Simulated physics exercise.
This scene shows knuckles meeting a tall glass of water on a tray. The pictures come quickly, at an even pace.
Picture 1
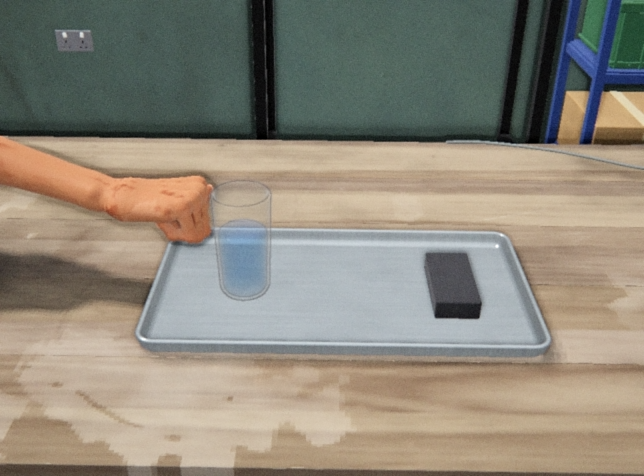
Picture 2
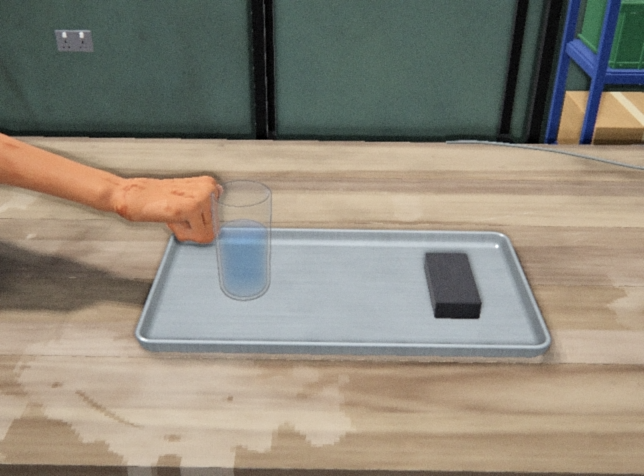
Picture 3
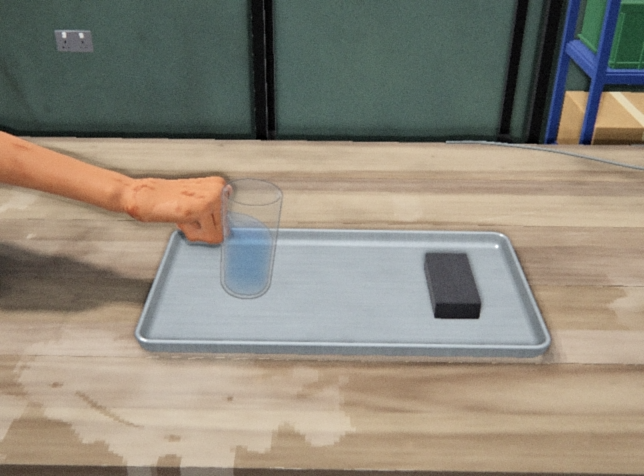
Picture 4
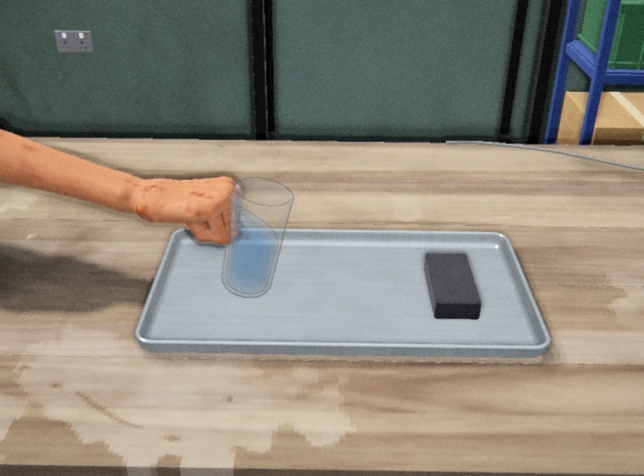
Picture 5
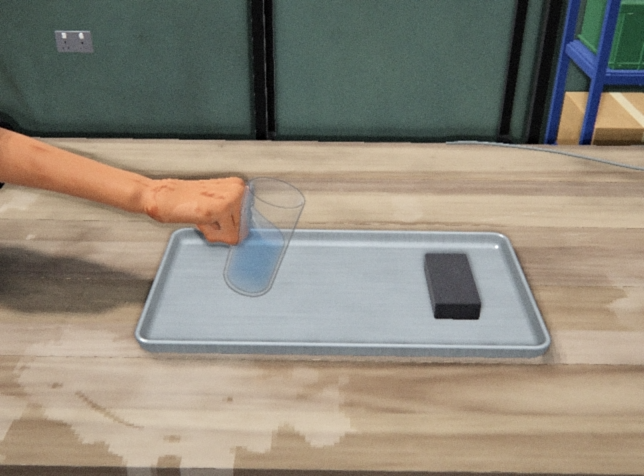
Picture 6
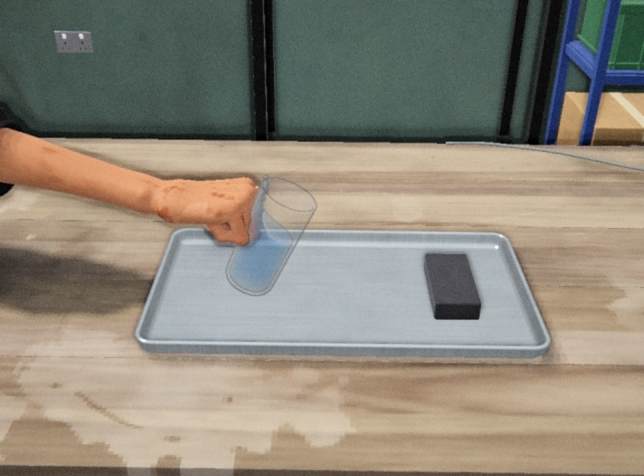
On a wooden table in front of dark green panels, a fist pushes the upper side of a tall glass of blue-tinted water on a gray tray, and the glass leans steadily rightward while a dark block stays still.
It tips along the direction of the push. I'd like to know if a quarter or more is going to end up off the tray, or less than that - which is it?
I'd say less than a quarter ends up off it.
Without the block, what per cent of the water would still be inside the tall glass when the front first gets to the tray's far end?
About 60 %.
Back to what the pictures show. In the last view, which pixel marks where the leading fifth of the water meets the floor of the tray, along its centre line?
Near (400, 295).
A moment on, the tall glass lies on its side and 99 per cent is in the glass, 0 on the tray and 1 above or beyond its rim.
Next, the tall glass lies on its side and 61 per cent is in the glass, 25 on the tray and 14 above or beyond its rim.
Then the tall glass lies on its side and 32 per cent is in the glass, 42 on the tray and 26 above or beyond its rim.
Later the tall glass lies on its side and 18 per cent is in the glass, 72 on the tray and 10 above or beyond its rim.
In the end 91 per cent is held by tray and glass, 9 is off the tray.
